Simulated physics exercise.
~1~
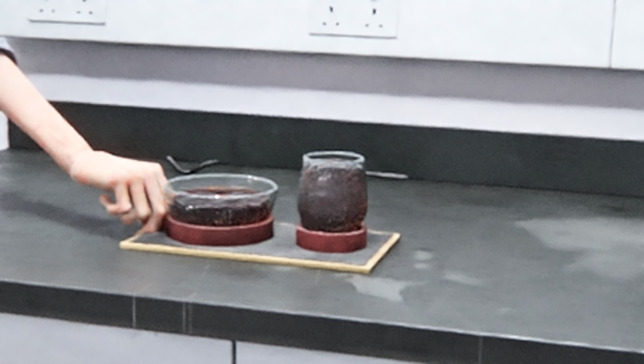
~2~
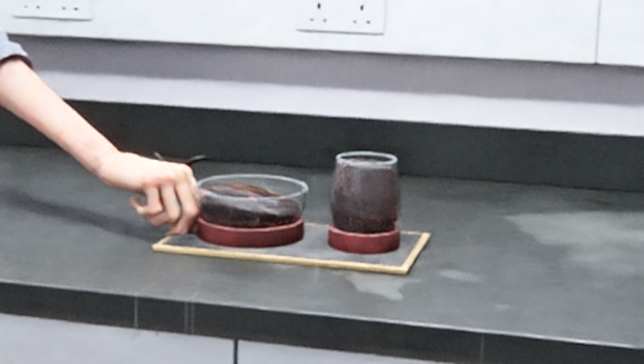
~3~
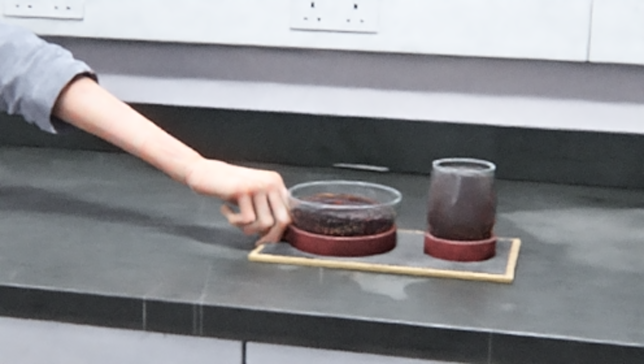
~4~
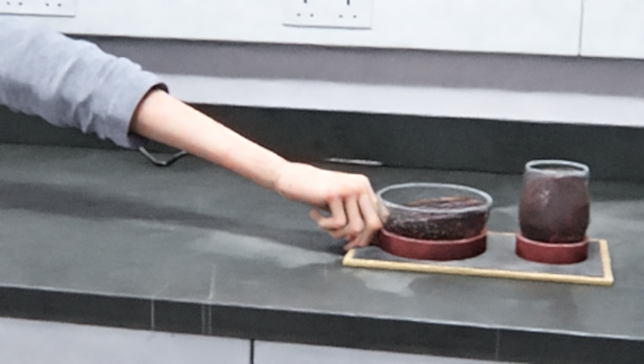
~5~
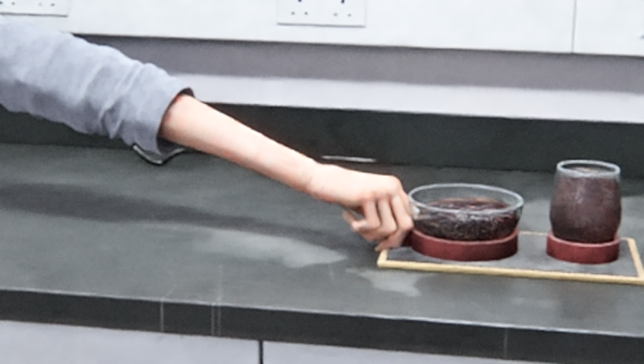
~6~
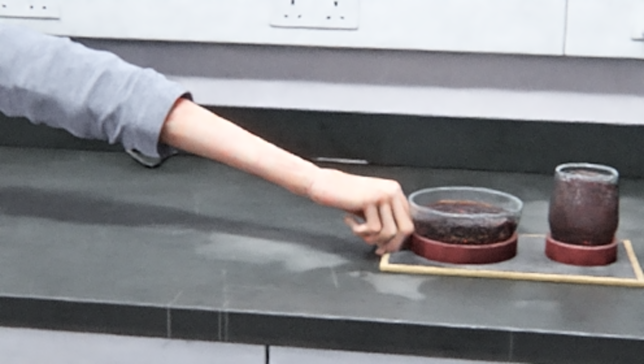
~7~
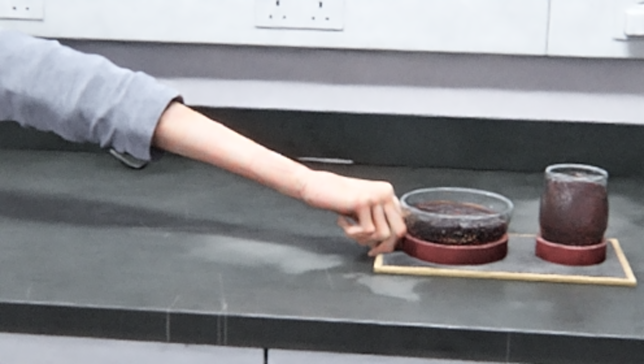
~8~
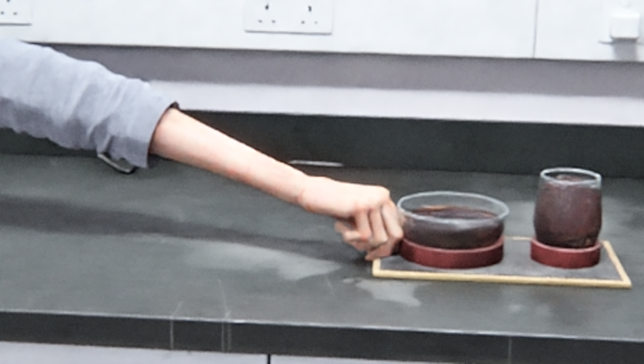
An arm in a grey-blue sleeve reaches in from the left over a dark worktop, seen from the front and slightly above, with a pale wall and sockets behind. Its hand grips the left end of a grey, gold-edged tray carrying an open glass bowl and, to its right, a round-bellied glass, both holding dark tea in red holders. The hand pushes the tray smoothly to the right, then slows it to a stop. The view drifts slightly sideways. At the end the tray rests at the right, both vessels upright, nothing visibly spilled, the hand still at its edge.
